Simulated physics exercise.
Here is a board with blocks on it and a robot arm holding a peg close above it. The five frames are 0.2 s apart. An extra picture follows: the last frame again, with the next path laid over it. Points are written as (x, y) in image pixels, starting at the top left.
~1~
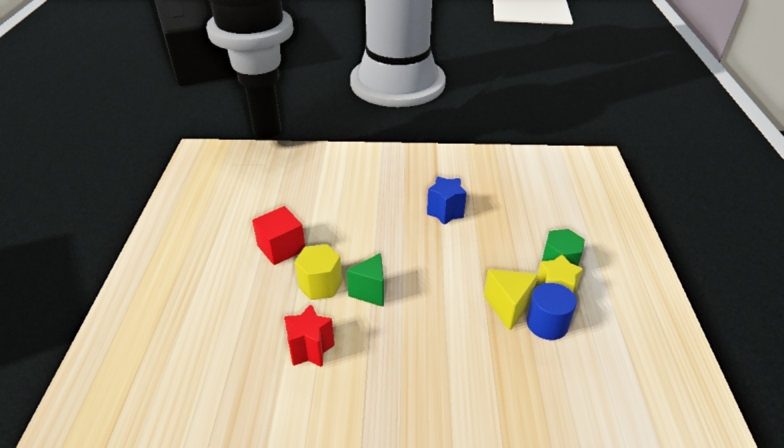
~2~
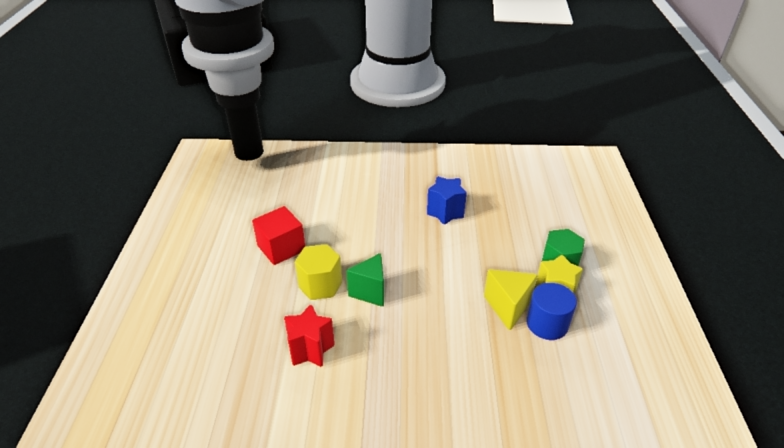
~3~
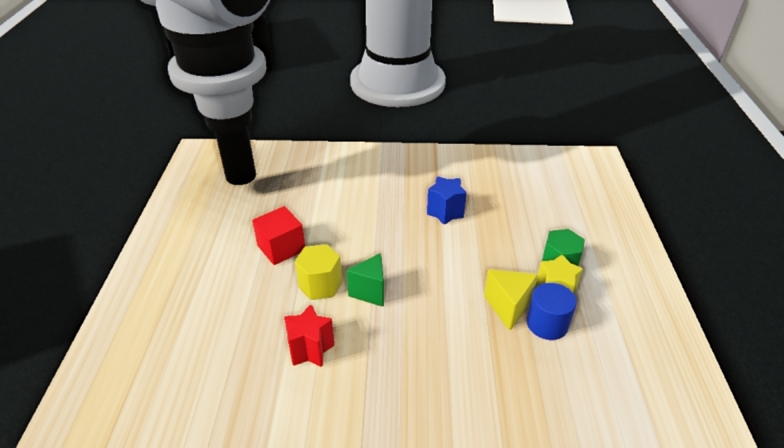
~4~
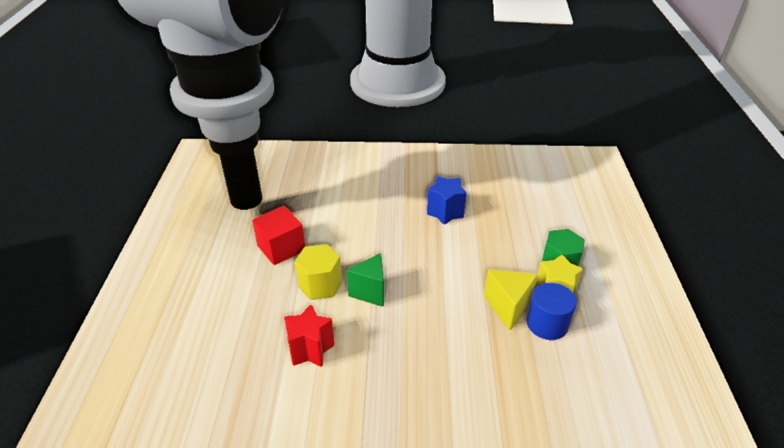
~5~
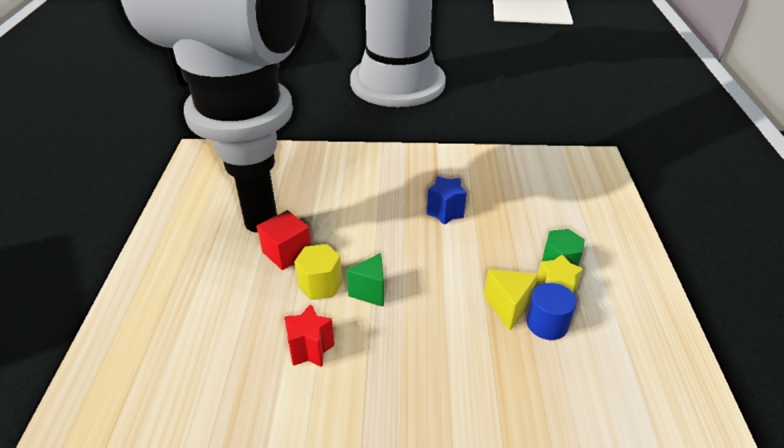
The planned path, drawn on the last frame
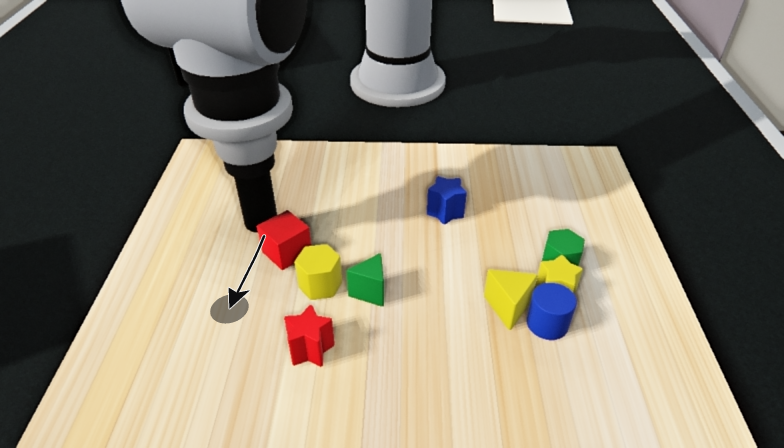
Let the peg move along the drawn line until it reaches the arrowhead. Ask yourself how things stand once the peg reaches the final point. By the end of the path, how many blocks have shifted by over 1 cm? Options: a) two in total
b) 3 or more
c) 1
I choose c.
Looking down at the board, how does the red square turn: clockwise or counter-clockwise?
Prediction: Counterclockwise.
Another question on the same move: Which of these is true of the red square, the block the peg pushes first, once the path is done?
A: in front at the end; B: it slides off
I choose B.
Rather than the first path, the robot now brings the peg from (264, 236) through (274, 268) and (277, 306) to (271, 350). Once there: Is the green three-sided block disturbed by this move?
It's moved.
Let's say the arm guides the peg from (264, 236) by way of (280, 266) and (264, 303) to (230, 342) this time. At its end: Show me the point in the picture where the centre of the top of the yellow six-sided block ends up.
It should be at about (346, 281).
The drawn path runs straight from (264, 236) to (230, 309).
On the path given first. One third of the way, peg (251, 245); red square (286, 235), turned 35° anticlockwise.
Two thirds of the way, peg (239, 269); red square (286, 235), turned 35° anticlockwise.
At the end, peg (226, 295); red square (286, 235), turned 35° anticlockwise; yellow six-sided block not moved.
